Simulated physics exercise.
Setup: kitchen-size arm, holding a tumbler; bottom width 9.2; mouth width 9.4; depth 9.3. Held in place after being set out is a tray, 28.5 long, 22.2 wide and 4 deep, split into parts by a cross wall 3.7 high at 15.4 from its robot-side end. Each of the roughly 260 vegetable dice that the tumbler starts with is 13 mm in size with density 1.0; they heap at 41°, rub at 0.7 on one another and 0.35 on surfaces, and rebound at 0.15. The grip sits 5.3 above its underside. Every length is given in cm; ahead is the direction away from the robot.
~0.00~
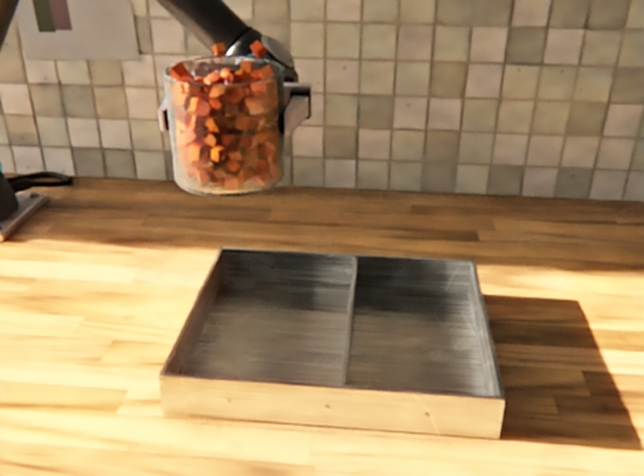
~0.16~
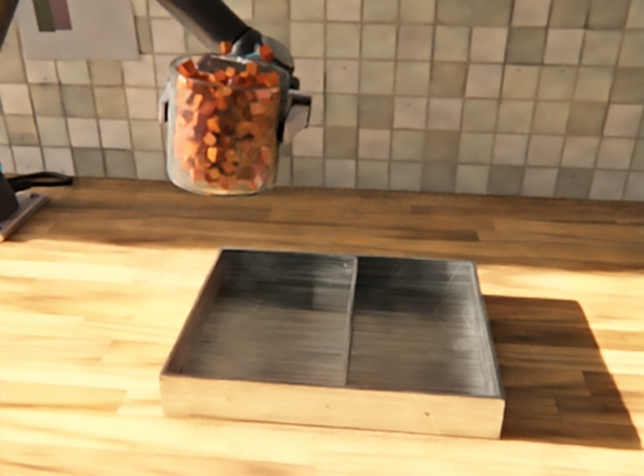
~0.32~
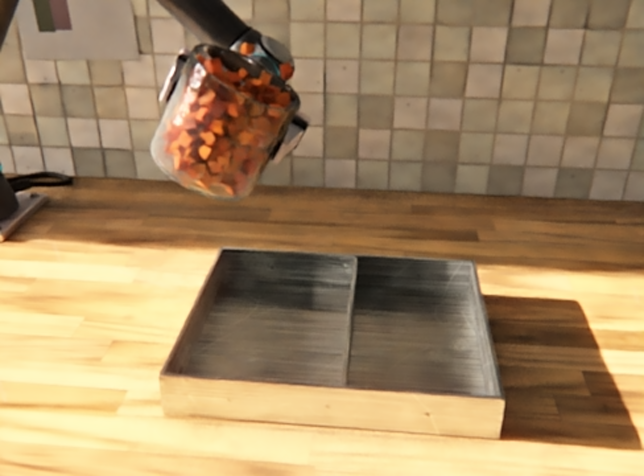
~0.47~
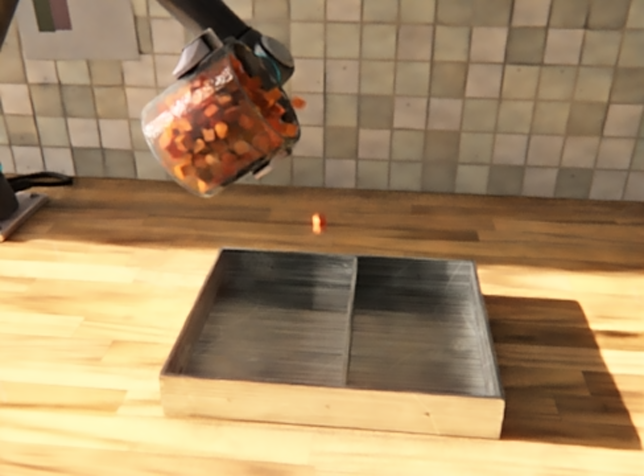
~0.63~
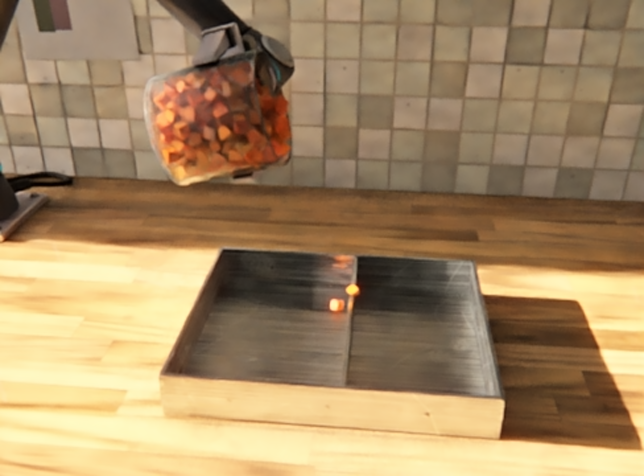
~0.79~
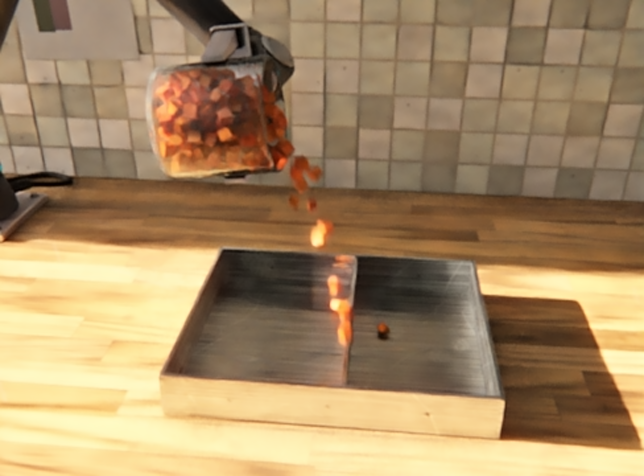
A robot arm tilts a clear tumbler of orange cubes, pouring some into a divided tray.
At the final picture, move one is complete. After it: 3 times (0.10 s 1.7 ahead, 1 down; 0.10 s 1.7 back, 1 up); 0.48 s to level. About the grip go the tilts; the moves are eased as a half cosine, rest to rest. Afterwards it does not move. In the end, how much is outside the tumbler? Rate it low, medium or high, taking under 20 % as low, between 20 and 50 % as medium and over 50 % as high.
Rating: Medium.
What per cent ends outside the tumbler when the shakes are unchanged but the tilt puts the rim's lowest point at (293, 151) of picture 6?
Close to 10 in a hundred.
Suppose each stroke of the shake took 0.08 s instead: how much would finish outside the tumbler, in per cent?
That gives about 35 percent.
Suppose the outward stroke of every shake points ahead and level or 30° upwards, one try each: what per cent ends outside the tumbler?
Result: Approx. 50 % and 55 %, one try each.
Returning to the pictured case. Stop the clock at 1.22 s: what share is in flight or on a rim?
3 %.
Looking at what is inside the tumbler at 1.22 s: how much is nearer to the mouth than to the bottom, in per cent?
I'd say close to 45 per cent.
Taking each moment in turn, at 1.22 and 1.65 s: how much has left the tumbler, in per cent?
At the first time about 20 per cent, at the second about 30 per cent.
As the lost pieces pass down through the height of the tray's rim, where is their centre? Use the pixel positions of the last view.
Centre: About (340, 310).
By 1.22 s, tilted 83° forward, highest piece 26 above the table; 205 in the tumbler, 27 in the robot-side part, 17 in the far-side part, 9 in flight or on a rim.
By 1.65 s, tilted 35° forward, highest piece 26 above the table; 180 in the tumbler, 46 in the robot-side part, 29 in the far-side part, 3 in flight or on a rim.
By 2.07 s, level, highest piece 28 above the table; 180 in the tumbler, 47 in the robot-side part, 31 in the far-side part.
By 3.12 s, level, highest piece 28 above the table; 180 in the tumbler, 47 in the robot-side part, 31 in the far-side part.
Final count, 180 in the tumbler, 47 in the robot-side part, 31 in the far-side part. That is 30 % outside the tumbler.
